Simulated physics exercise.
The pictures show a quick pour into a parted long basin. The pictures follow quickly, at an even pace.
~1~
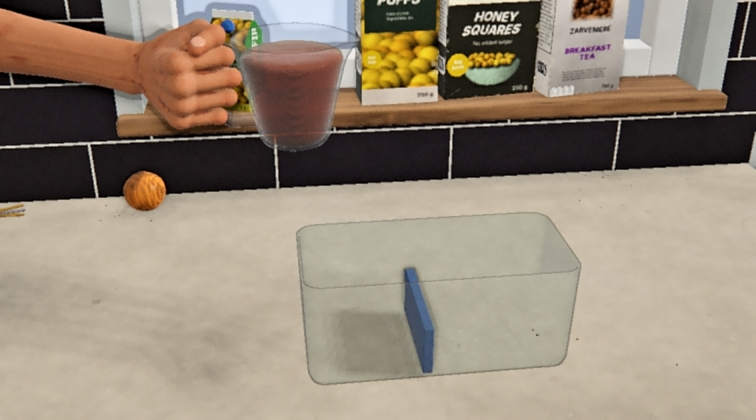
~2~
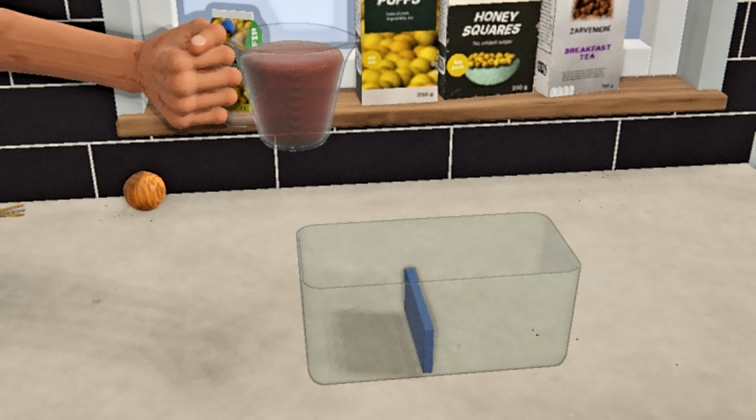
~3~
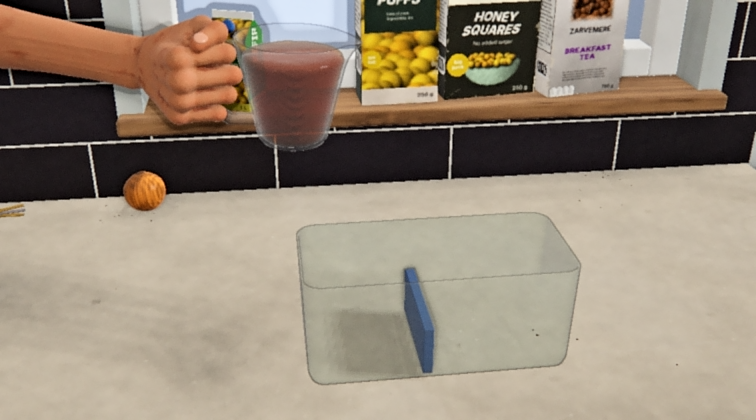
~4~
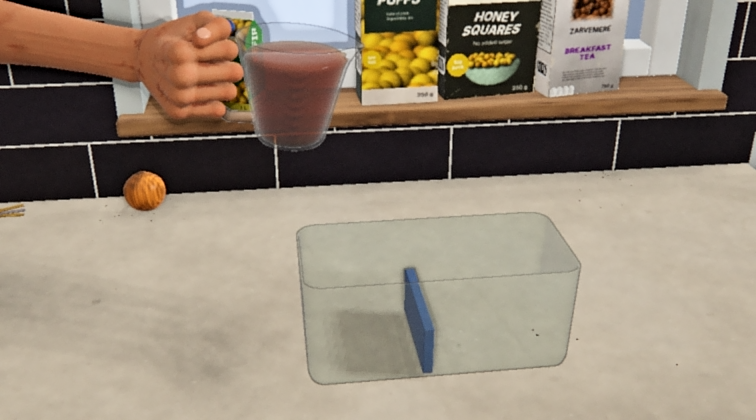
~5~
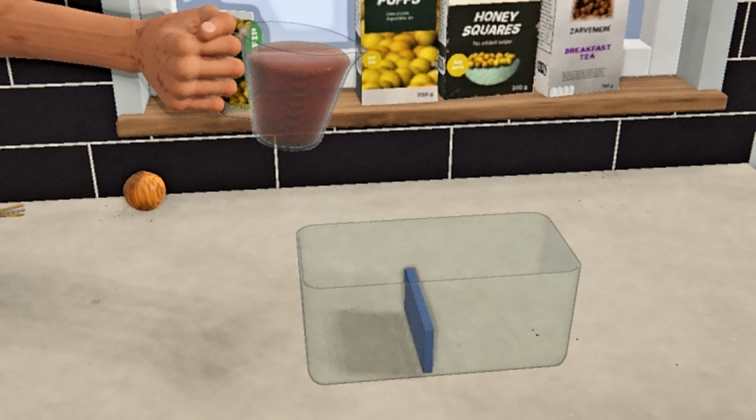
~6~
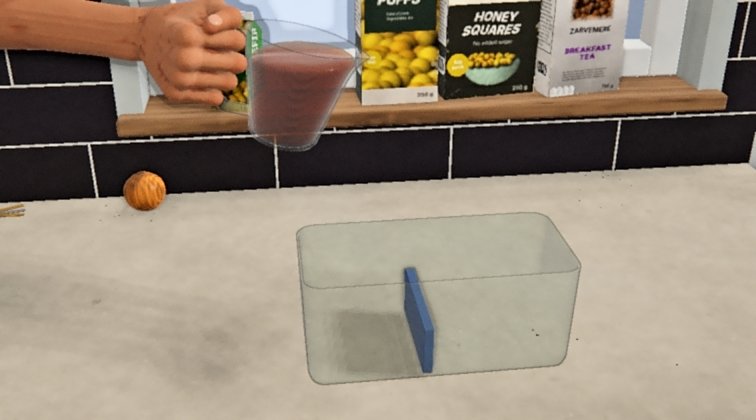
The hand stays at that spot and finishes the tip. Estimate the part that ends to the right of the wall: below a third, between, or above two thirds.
It comes to between a third and two thirds.
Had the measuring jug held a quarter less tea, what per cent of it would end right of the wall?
Some 40 per cent.
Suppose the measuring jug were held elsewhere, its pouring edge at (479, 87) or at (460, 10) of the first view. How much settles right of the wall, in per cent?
First some 85, then 90 per cent.
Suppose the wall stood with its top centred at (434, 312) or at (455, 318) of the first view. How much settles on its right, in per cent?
Roughly 35 per cent, and 15 per cent.
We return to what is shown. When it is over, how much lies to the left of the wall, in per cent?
Close to 40 per cent.
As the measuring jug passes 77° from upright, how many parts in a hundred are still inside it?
It comes to 60 per cent or so.
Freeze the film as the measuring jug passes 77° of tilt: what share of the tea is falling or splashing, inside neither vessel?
Some 30 per cent.
A moment on, the measuring jug is tipped on its side and 60 per cent is still to pour, 1 is left of the wall and 8 right of it.
Next, the measuring jug is tipped right over and 5 per cent is still to pour, 21 is left of the wall and 55 right of it.
Then the measuring jug is tipped right over and 0 per cent is still to pour, 41 is left of the wall and 57 right of it.
Later the measuring jug is tipped right over and 0 per cent is still to pour, 41 is left of the wall and 58 right of it.
Finally, 41 per cent lies left of the wall, 58 right of it and 1 outside.
